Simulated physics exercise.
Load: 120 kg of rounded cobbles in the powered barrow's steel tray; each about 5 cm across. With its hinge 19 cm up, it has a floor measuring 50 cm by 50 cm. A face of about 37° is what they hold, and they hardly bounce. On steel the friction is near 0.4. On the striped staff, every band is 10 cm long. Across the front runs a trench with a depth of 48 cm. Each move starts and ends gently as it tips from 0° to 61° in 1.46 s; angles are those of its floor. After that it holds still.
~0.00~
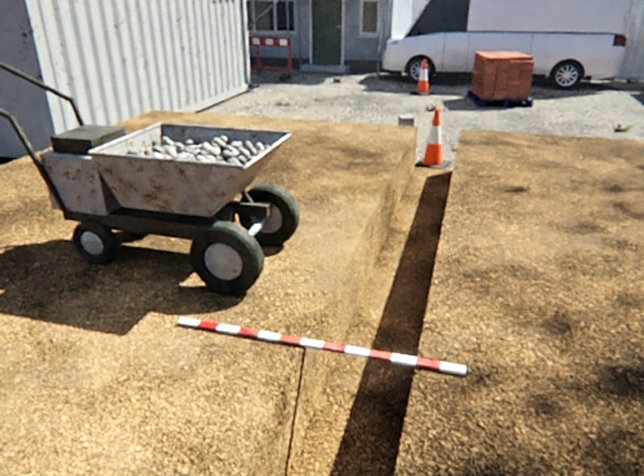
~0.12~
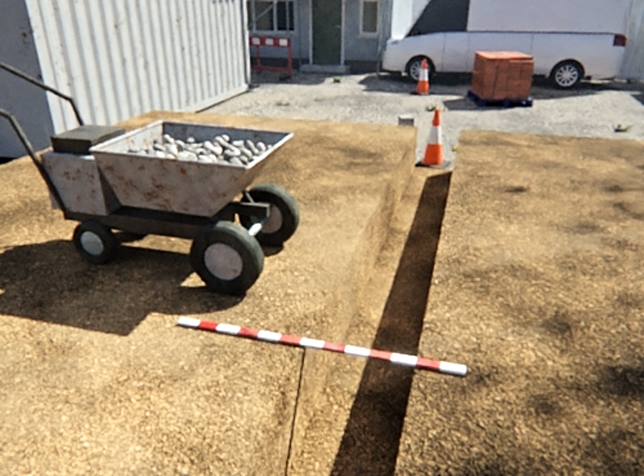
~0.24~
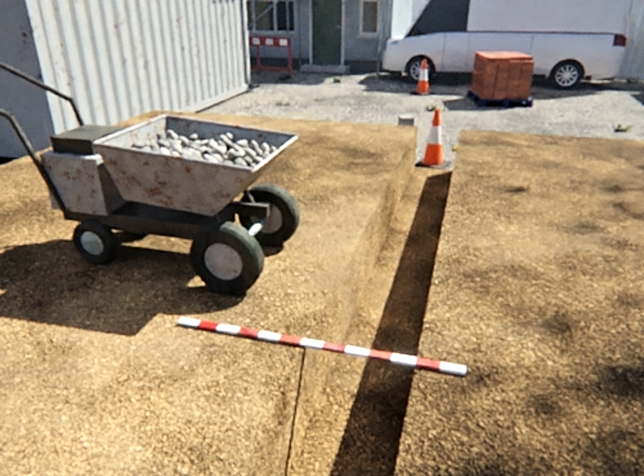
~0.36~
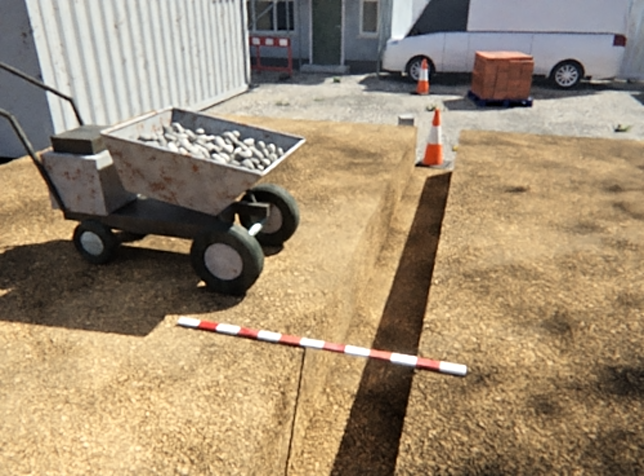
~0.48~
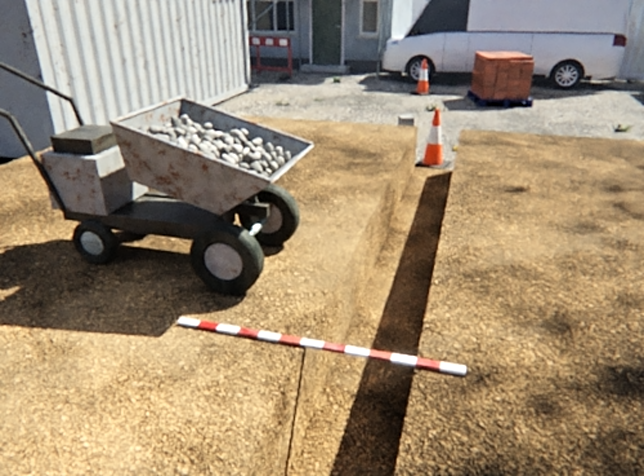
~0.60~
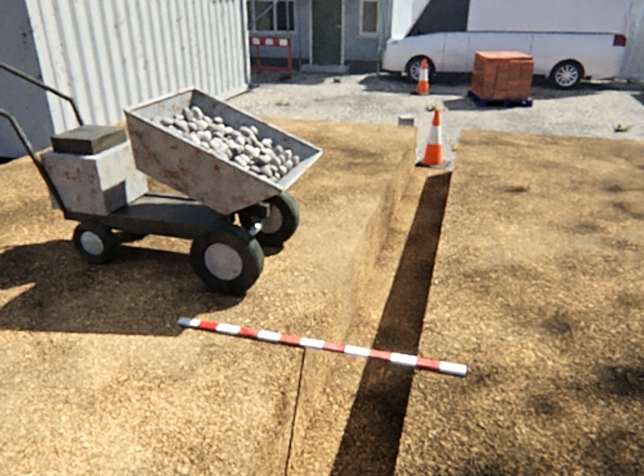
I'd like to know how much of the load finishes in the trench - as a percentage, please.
Somewhere near 85 per cent of it finishes in the trench.
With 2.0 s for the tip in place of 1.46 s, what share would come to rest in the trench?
Something close to 85 per cent.
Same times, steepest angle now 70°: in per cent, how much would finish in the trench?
Then about 100 per cent.
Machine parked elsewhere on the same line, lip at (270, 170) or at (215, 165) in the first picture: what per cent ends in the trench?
Near 80 per cent from the first place, 60 from the second.
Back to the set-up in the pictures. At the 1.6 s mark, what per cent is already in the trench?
At that moment: Approx. 15 %.
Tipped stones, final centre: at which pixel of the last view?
Roughly (381, 348), I'd say.
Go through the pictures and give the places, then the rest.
The first frame shows lip at (245, 167), floor tilted 0°, highest stones at (212, 149).
The second frame shows lip at (247, 168), floor tilted 1°, highest stones at (203, 144); the stones move at 0.2 m/s on average.
The third frame shows lip at (253, 171), floor tilted 4°, highest stones at (186, 141); the stones move at 0.3 m/s on average.
In the fourth frame, the tray is at 9°, its lip at (261, 175); the top of the load is at (179, 136); the stones move at 0.4 m/s on average.
In the fifth frame, the tray is at 15°, its lip at (272, 182); the top of the load is at (178, 126); the stones move at 0.5 m/s on average.
The sixth frame shows lip at (283, 191), floor tilted 22°, highest stones at (186, 118); the stones move at 0.5 m/s on average.
After 1.1 s the floor is at 52°; 100 % in the tray; the foremost stones are at (316, 209).
After 1.6 s the floor is at 61°; 83 % in the tray, 17 % in the trench; the foremost stones are at (393, 314).
After 1.9 s the floor is at 61°; 52 % in the tray, 48 % in the trench; the foremost stones are at (419, 354).
After 3.9 s the floor is at 61°; 15 % in the tray, 85 % in the trench; the foremost stones are at (419, 351).
